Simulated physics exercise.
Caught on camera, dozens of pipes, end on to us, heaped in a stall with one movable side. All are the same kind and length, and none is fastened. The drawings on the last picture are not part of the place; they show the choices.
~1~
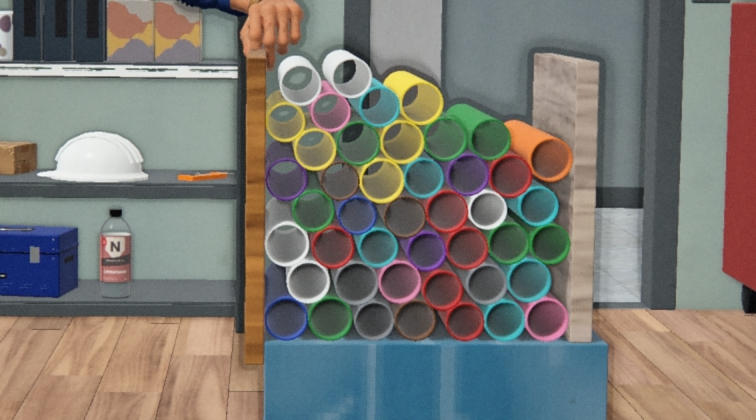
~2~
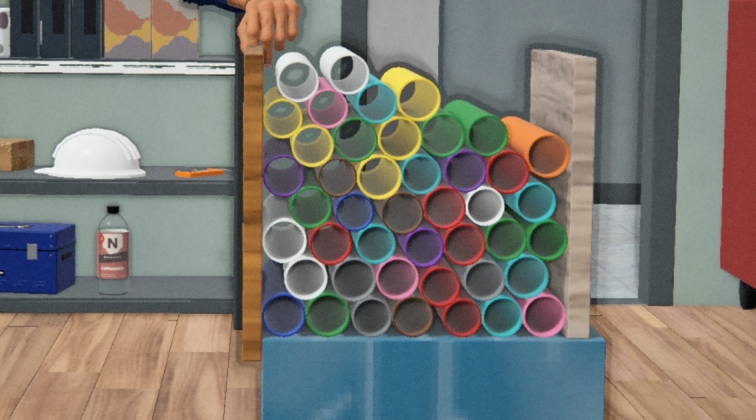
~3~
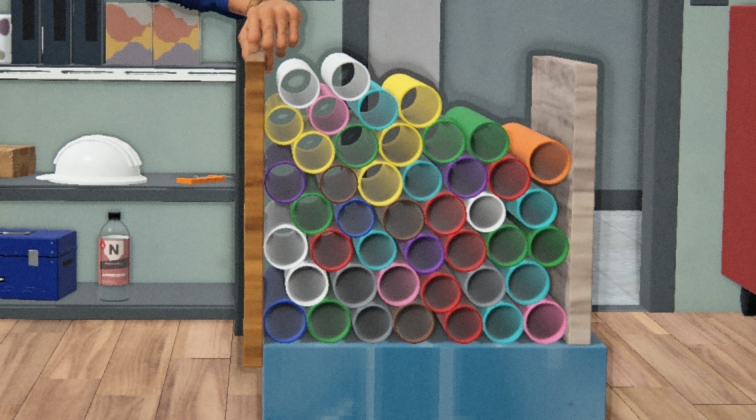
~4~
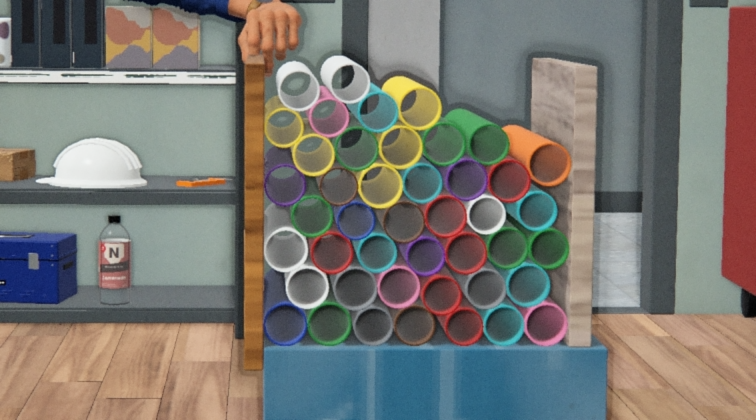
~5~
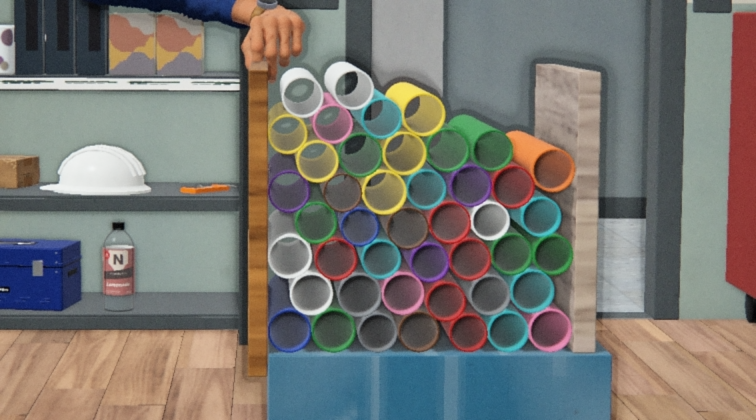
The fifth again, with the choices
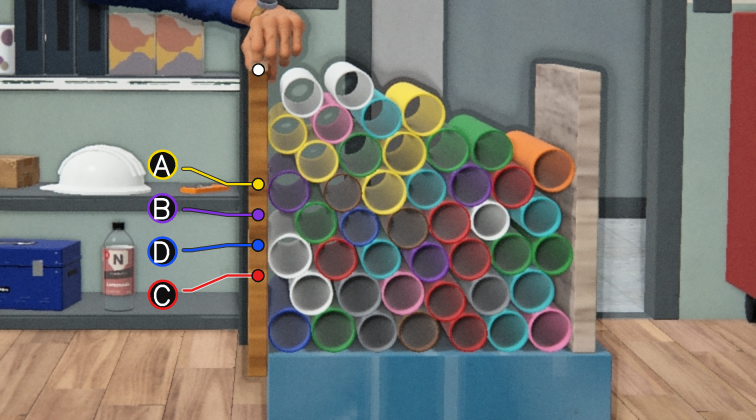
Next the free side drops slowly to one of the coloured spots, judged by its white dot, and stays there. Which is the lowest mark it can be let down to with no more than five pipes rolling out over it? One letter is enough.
It can be let down to B.
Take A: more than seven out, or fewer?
Fewer than seven.
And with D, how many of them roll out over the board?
With D, six.
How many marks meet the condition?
The number is two.
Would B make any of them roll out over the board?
At B: Yes.
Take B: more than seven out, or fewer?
It loses fewer than seven.
On the marked copy, A at (259, 185); B at (258, 215); C at (258, 276); D at (258, 245); the white dot at (259, 70).
Taking B. A third of the way, top of the board (268, 135).
Two thirds of the way, top of the board (268, 210).
When it is over, top of the board (268, 214), two out over the board.
As for the rest, A two out over the board; C six out over the board; D six out over the board.
